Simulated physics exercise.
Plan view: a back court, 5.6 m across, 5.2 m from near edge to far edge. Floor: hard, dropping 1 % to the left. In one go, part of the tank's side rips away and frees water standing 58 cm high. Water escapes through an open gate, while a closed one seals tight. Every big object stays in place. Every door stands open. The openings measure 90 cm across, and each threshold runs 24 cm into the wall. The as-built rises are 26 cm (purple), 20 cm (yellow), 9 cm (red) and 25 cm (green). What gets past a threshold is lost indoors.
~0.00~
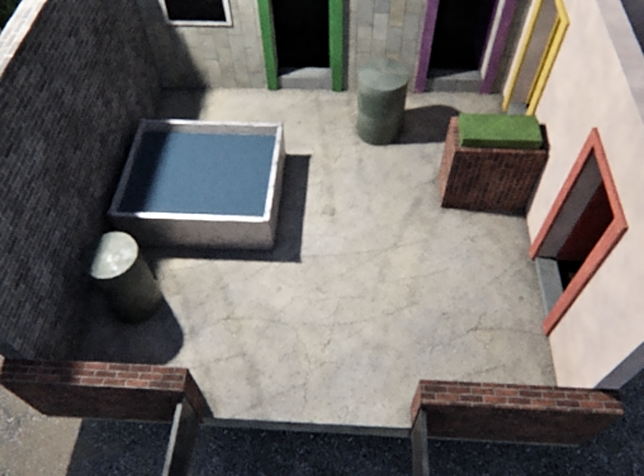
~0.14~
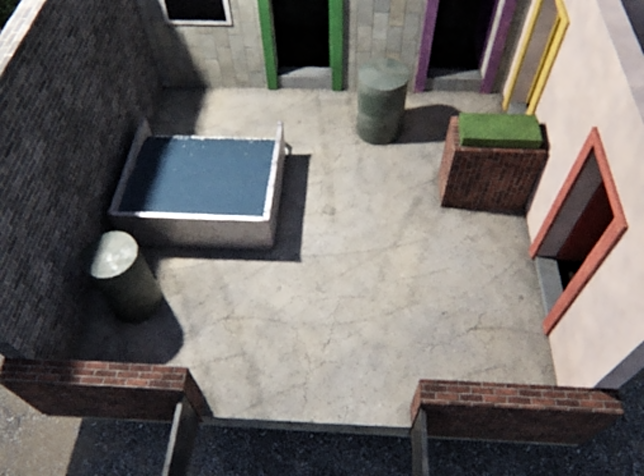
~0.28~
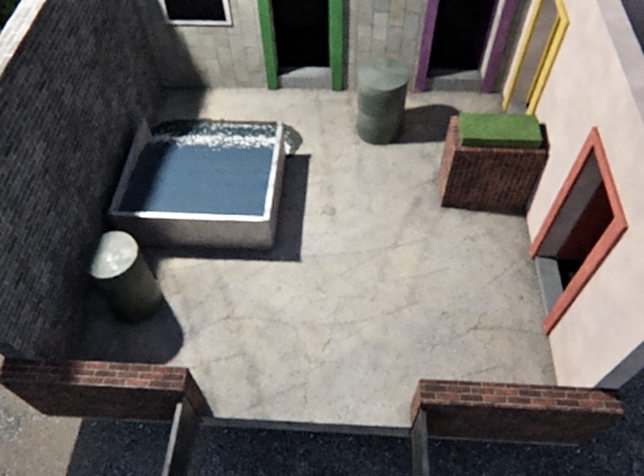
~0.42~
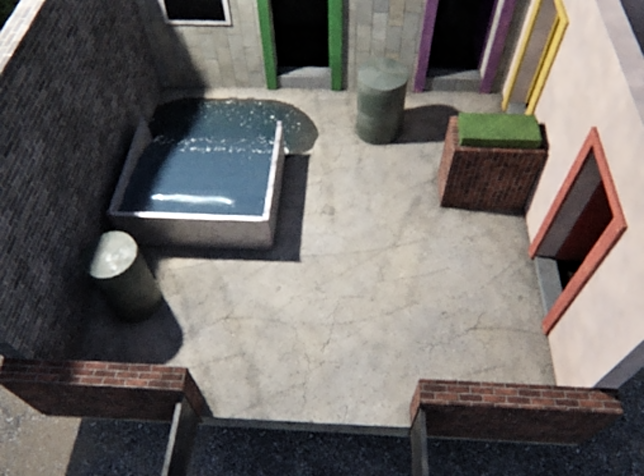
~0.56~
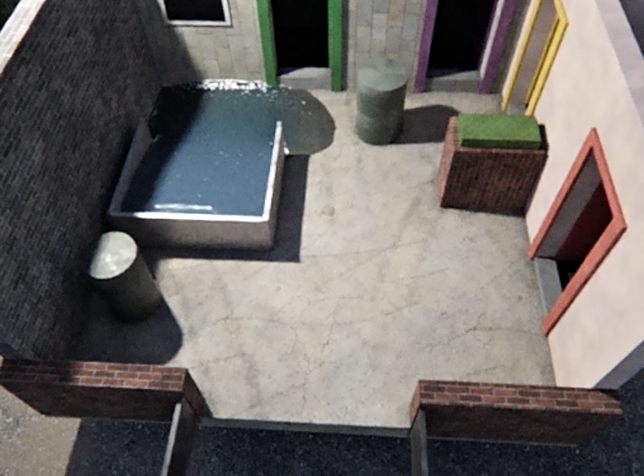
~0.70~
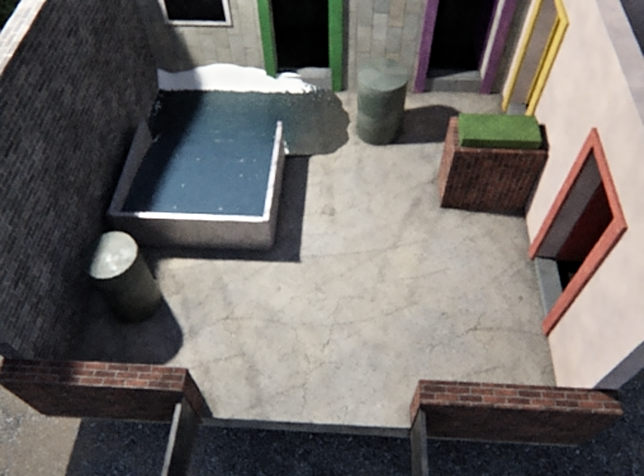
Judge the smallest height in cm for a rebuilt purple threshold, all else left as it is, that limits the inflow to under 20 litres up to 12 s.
Roughly 7 cm at the least.
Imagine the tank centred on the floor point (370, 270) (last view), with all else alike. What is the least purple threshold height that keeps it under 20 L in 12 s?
A minimum of about 19 cm.
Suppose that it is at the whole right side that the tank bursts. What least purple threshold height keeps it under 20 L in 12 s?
Some 13.0 cm.
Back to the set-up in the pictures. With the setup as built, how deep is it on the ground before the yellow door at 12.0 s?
5.5 cm.
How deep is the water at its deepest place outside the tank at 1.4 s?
About 48 cm at most.
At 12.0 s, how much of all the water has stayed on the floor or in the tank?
Remaining share: Around 82 %.
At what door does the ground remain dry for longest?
That would be the red door.
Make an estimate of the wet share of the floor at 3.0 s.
40 %.
After 1.4 s water covers 20 % of the floor, deepest (48 cm) near (162, 92); it has not reached the purple door.
After 3.0 s water covers 40 % of the floor, deepest (26 cm) near (357, 119); 9 cm at the purple door, 0 litres in over its 26 cm threshold.
After 12.0 s water covers 90 % of the floor, deepest (11 cm) near (169, 140); 6 cm at the purple door, 0 litres in over its 26 cm threshold.
At the purple door as built, the water arrived by 1.7 s and peaked near 11 cm at 6.6 s.
With a threshold of 5.5 cm, 35 litres would have come in within the 12 s; with 7.5 cm, 15 litres. So under 20 litres takes about 7 cm.
